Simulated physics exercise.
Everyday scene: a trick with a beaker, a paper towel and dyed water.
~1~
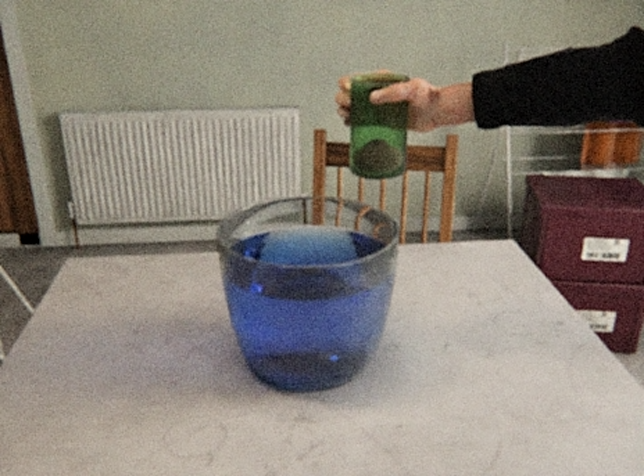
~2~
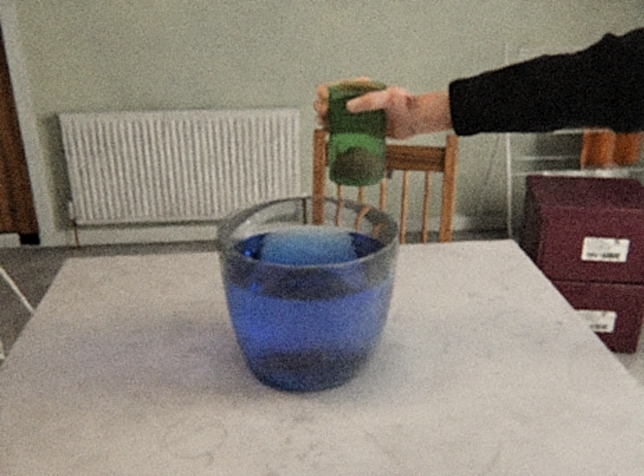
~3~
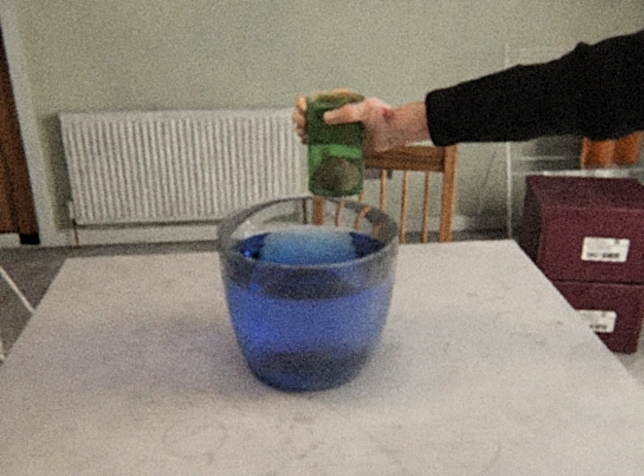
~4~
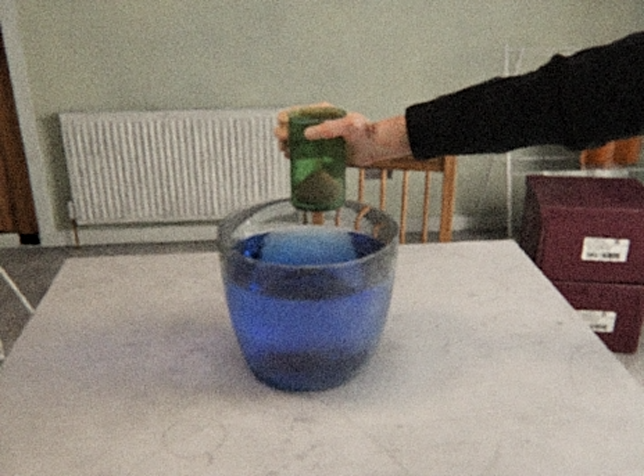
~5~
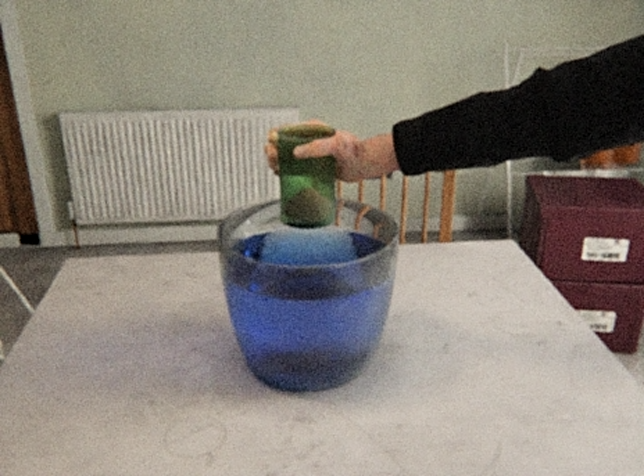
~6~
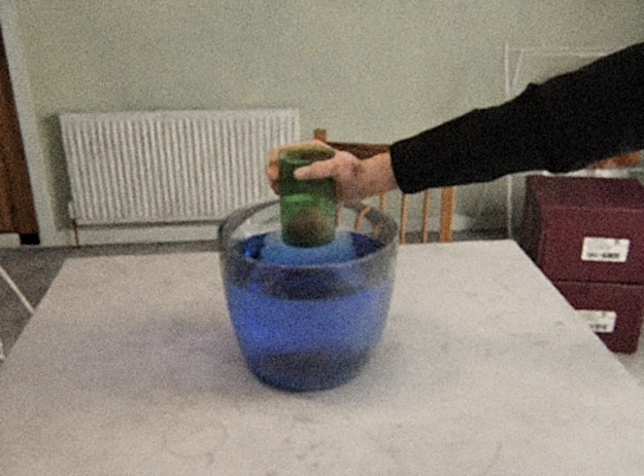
At the start, a hand reaching in from the right holds a green beaker upright, with a crumpled wad inside, above a clear basin of blue water on a table. The arm lowers the beaker leftward and down towards the basin, then brings it inside the rim, just over the water's surface.
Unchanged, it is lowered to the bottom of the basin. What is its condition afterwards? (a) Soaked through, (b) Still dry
(a) Soaked through.
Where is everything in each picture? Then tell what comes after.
The first frame shows beaker (379, 124) mouth up; above the basin.
The second frame shows beaker (357, 132) mouth up; paper towel (357, 167); coming down.
The third frame shows beaker (336, 143) mouth up; lower.
The fourth frame shows beaker (318, 158) mouth up; paper towel (318, 191); lower still.
The fifth frame shows beaker (307, 175) mouth up; close to the surface.
The sixth frame shows beaker (308, 195) mouth up; paper towel (308, 227); just over the surface.
A moment on, the beaker enters the dyed water.
Further on, dyed water pours in as the air escapes.
When it is over, the beaker is under, flooded, and the paper towel is wet.
